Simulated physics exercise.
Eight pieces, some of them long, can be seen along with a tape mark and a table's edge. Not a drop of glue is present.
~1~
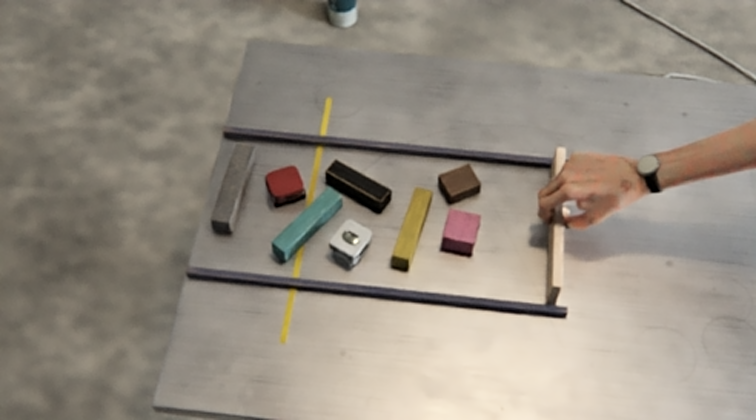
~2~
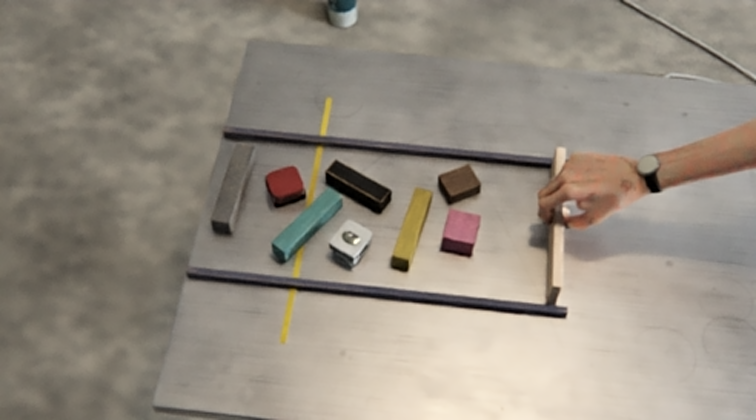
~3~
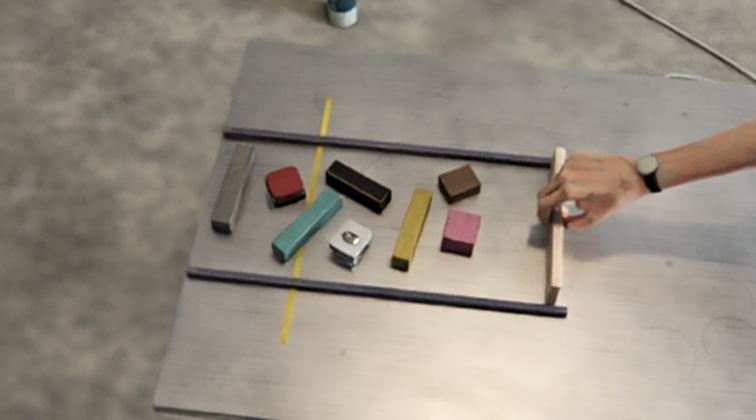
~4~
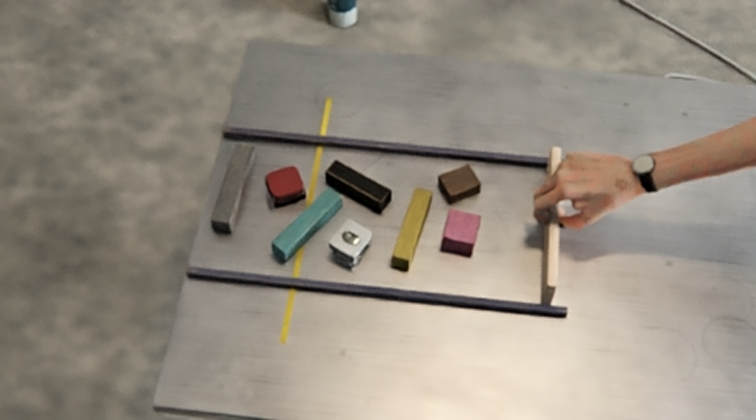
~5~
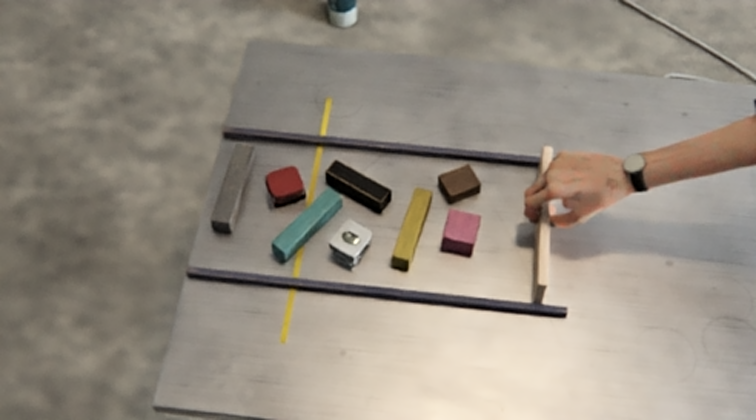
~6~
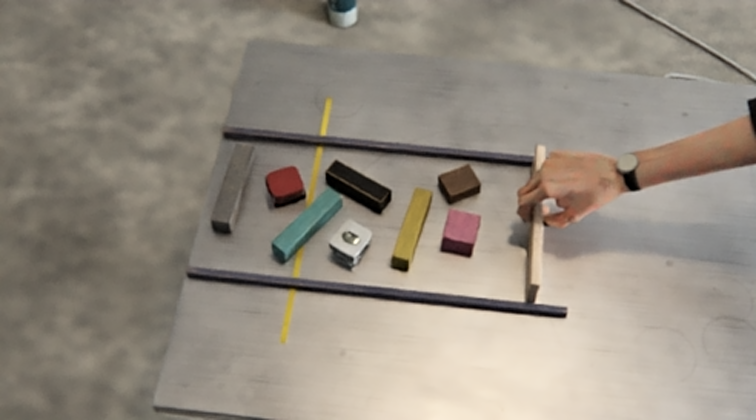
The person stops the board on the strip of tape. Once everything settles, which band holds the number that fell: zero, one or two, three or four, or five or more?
You'd see one or two pieces leave the end and fall.
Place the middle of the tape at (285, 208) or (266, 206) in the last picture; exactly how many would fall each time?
2 and 4 down on the floor.
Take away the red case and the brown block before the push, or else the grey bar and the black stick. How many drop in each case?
In order, the numbers are 0 and 0.
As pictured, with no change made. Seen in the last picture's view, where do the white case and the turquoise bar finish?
The white case comes to rest at (233, 246), and the turquoise bar comes to rest at (221, 221).
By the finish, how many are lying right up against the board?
It's 2 of them.
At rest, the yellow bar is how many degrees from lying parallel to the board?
Near 0 degrees.
A little later, none off yet; grey bar at rest near (234, 187); red case at rest near (286, 187); turquoise bar at rest near (308, 224).
When it is over, the number that fall off is one or two; down, grey bar.
